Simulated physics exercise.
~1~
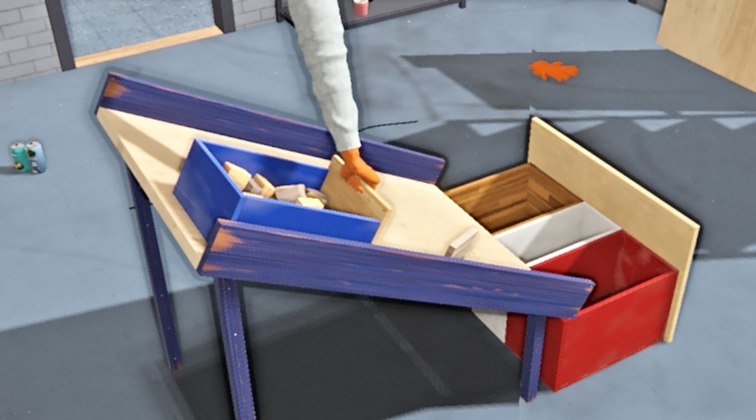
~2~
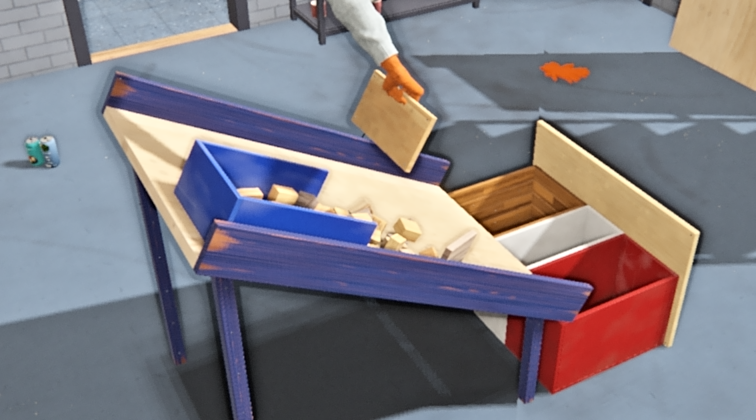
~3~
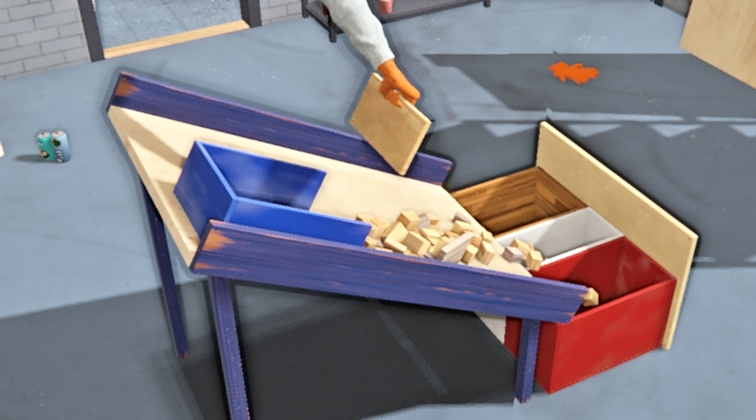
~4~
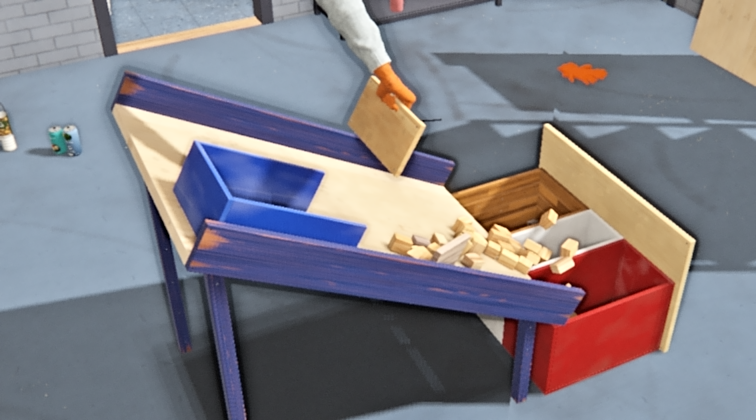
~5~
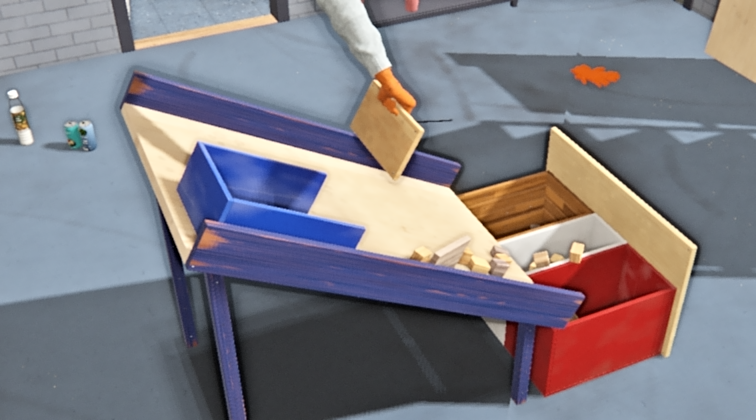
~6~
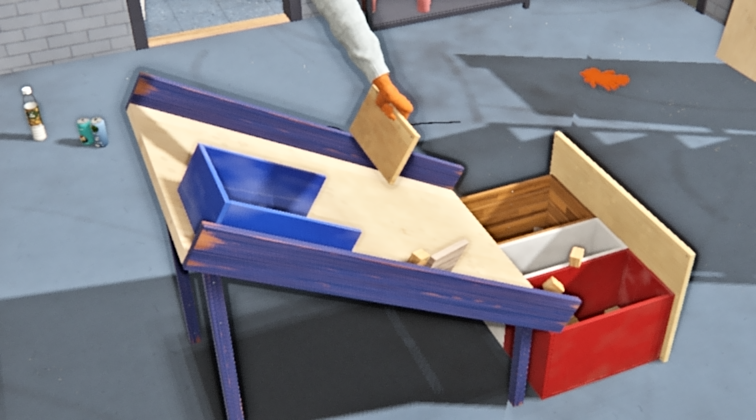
On a grey floor beside a brick wall, a sloping wooden table with blue side rails leads down to a row of three bins, one wooden, one white and one red, backed by an angled board. An orange-gloved hand lifts a wooden gate up and away from a blue pen full of timber offcuts. The blocks spill out and slide down the slope in a loose heap, emptying the pen. They tumble off the lower end, mostly toward the white and red bins, while the hand holds the gate clear. Finally, only a few pieces remain on the slope near the bottom rail.
